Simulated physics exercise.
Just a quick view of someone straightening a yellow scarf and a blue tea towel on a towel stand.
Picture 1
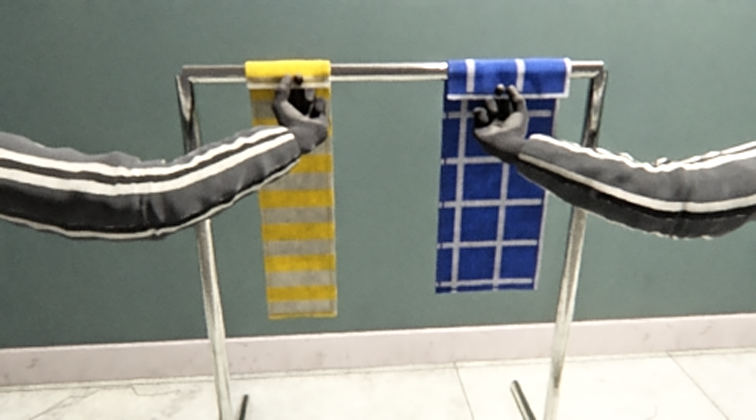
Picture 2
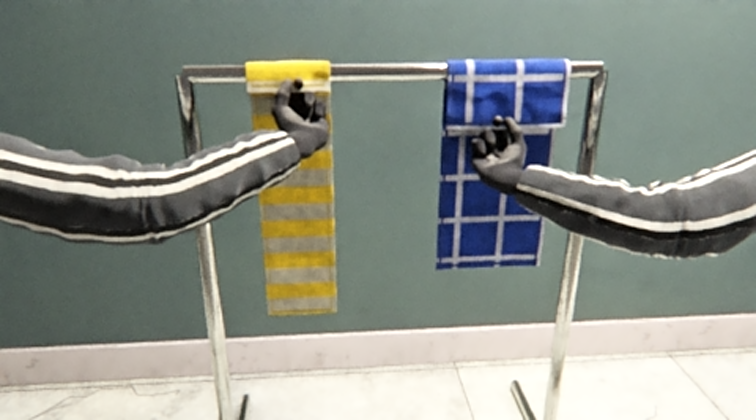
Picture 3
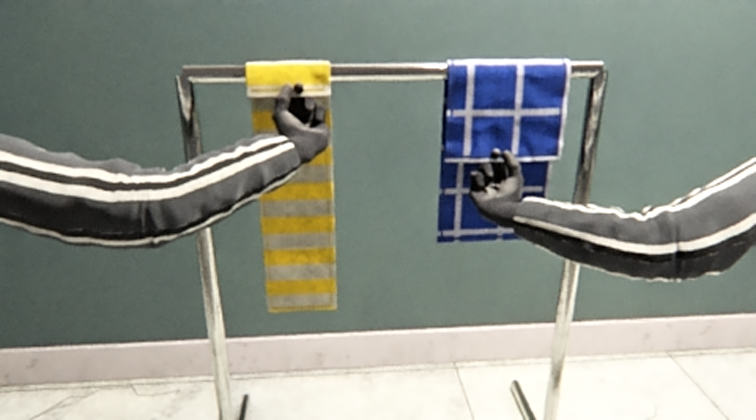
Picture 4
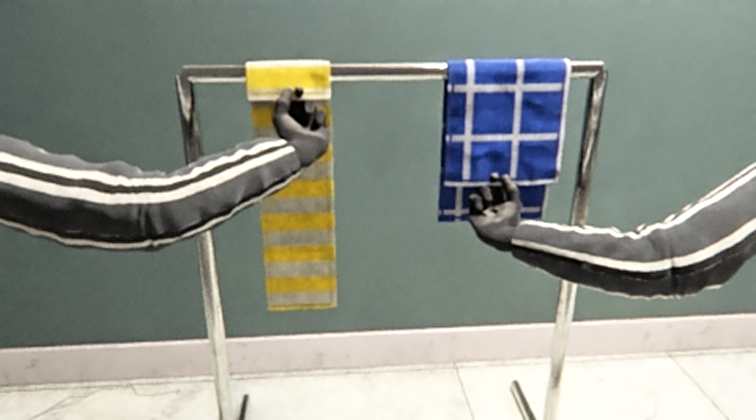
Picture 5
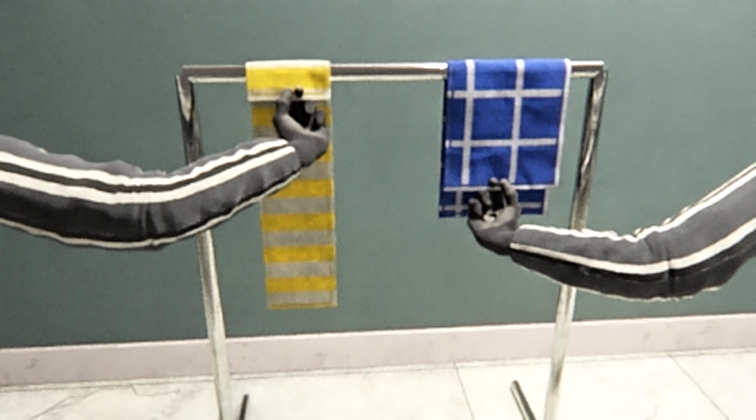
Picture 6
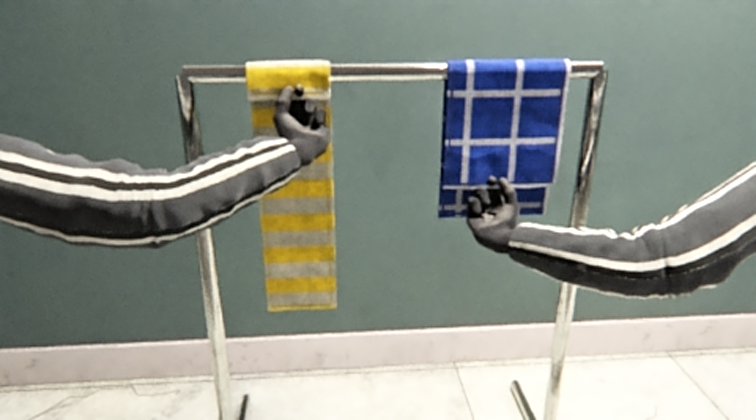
At a metal towel stand against a green wall, two dark-gloved hands hold a yellow striped cloth and a blue checked cloth; the right hand draws the blue cloth's front down nearly level with its back, while the yellow barely shifts.
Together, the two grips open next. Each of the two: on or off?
Yellow scarf - off, blue tea towel - on.
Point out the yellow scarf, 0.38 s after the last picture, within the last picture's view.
At that moment: (304, 330).
Then, 0.38 s after the last picture, scarf clear of the rail and dropping near (304, 330); tea towel still hanging.
Then, 0.68 s after the last picture, scarf in a heap on the floor; tea towel still hanging.
At rest, scarf in a heap on the floor; tea towel still hanging. The yellow scarf slides off and the blue tea towel hangs there.
